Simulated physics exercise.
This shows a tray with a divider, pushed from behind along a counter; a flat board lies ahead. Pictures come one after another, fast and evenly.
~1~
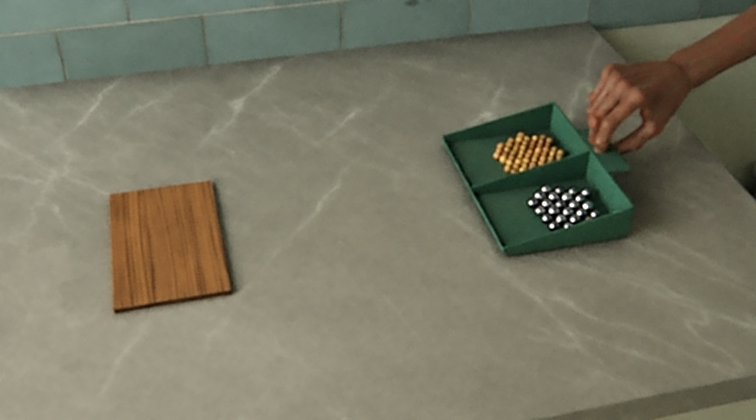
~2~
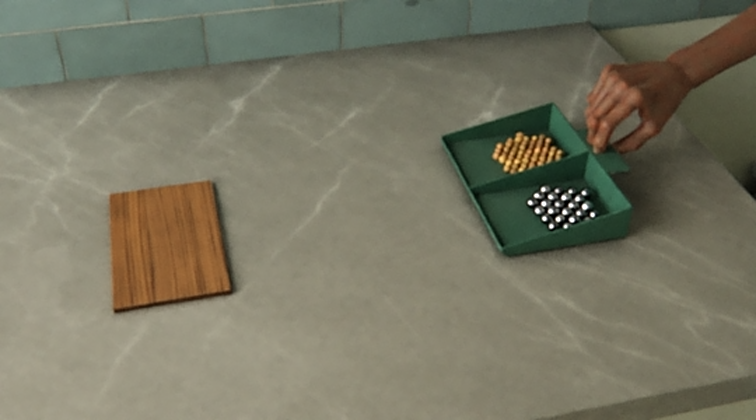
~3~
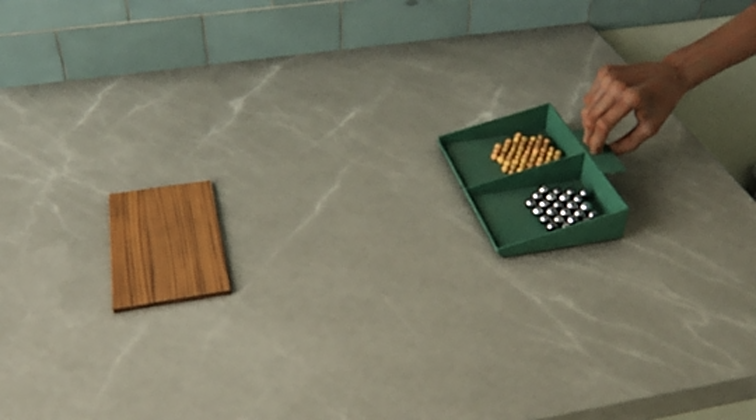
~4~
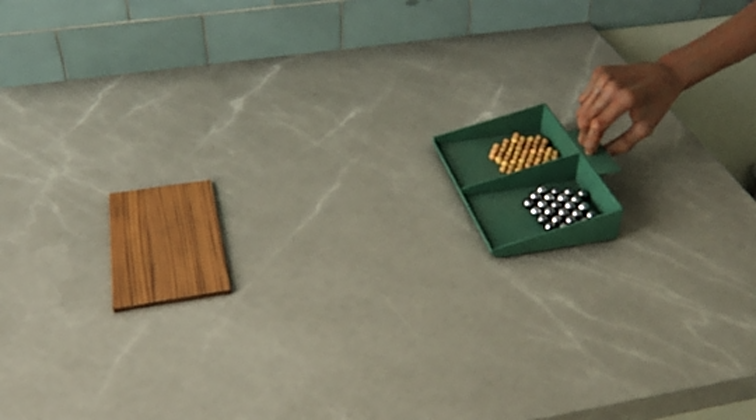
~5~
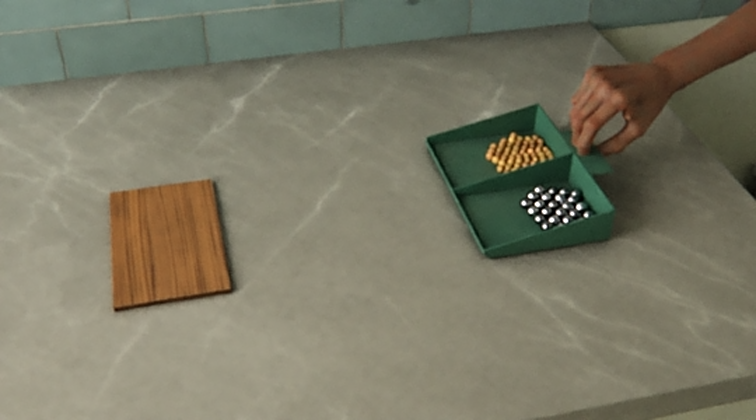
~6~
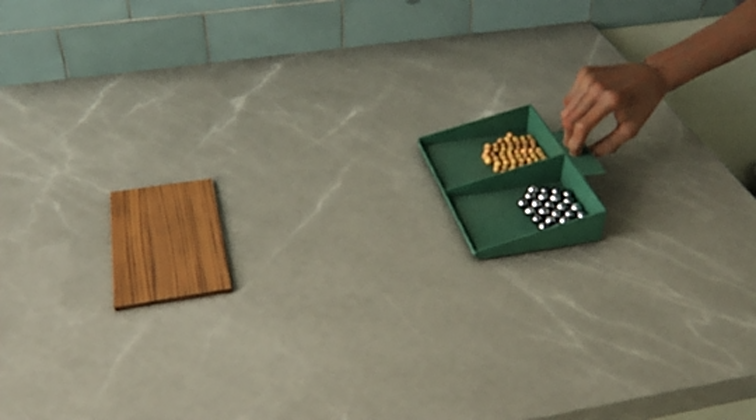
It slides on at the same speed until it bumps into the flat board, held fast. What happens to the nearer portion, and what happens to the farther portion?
The nearer portion stays in the tray; the farther portion stays in the tray.
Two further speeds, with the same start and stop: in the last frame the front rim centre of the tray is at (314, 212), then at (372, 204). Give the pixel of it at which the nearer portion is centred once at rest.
Around (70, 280) for one pace and around (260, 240) for the other, in that order.
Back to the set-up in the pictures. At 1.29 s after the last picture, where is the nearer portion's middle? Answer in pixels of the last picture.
My guess for the middle is near (316, 243).
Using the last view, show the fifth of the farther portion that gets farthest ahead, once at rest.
That would be close to (230, 192), more or less.
Then, 0.59 s later than the last frame, tray still sliding, front rim near (341, 208); nearer portion all inside; farther portion all inside.
Then, 1.29 s later than the last frame, tray stopped at the flat board; nearer portion all inside; farther portion all inside.
Then, 1.50 s later than the last frame, tray stopped at the flat board; nearer portion all inside, moved towards the front rim; farther portion all inside, moved towards the front rim.
When it is over, tray stopped at the flat board; nearer portion all inside, moved towards the front rim; farther portion all inside, moved towards the front rim.
